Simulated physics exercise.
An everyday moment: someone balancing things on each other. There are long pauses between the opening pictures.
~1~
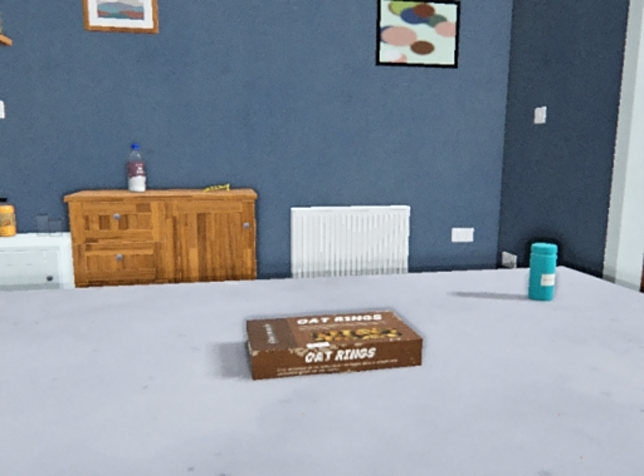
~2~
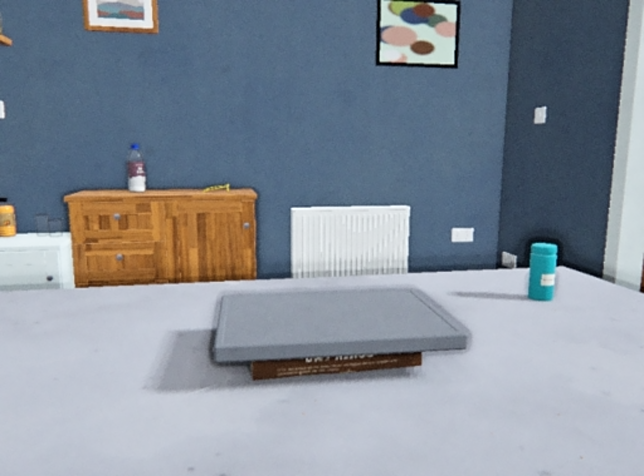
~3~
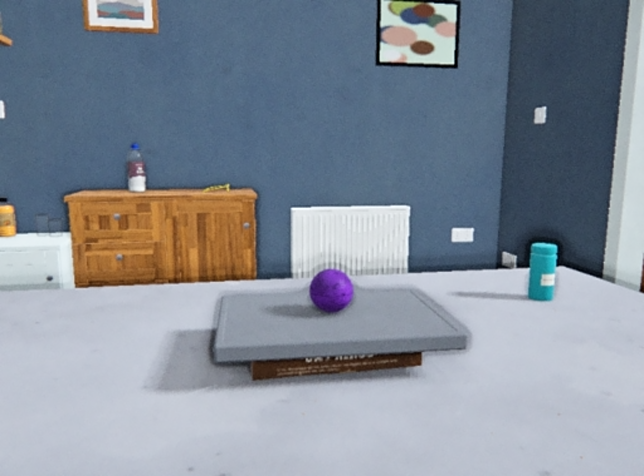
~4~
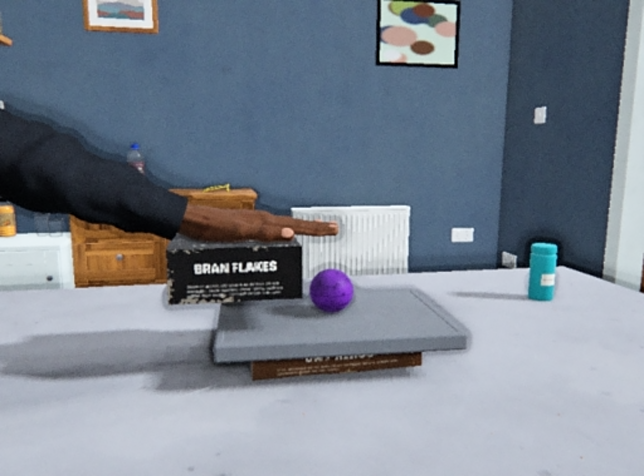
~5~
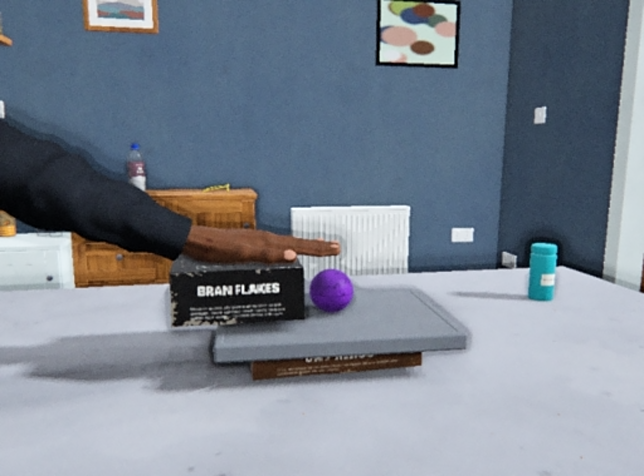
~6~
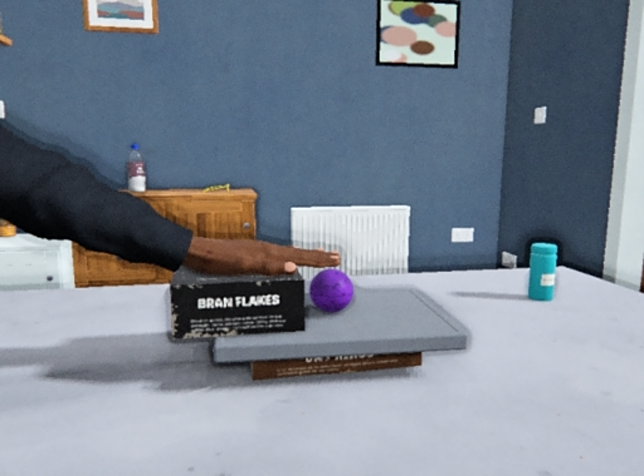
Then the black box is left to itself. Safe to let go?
Outcome: The pile holds.
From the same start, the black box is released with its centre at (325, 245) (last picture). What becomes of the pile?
Then it comes apart.
Then, 0.90 s later than the last frame, all is still.
Then, 2.00 s later than the last frame, black box resting near (235, 293).
When it is over, all 5 as before. End places, in pixels of the last picture, black box near (234, 293). The pile keeps its balance.
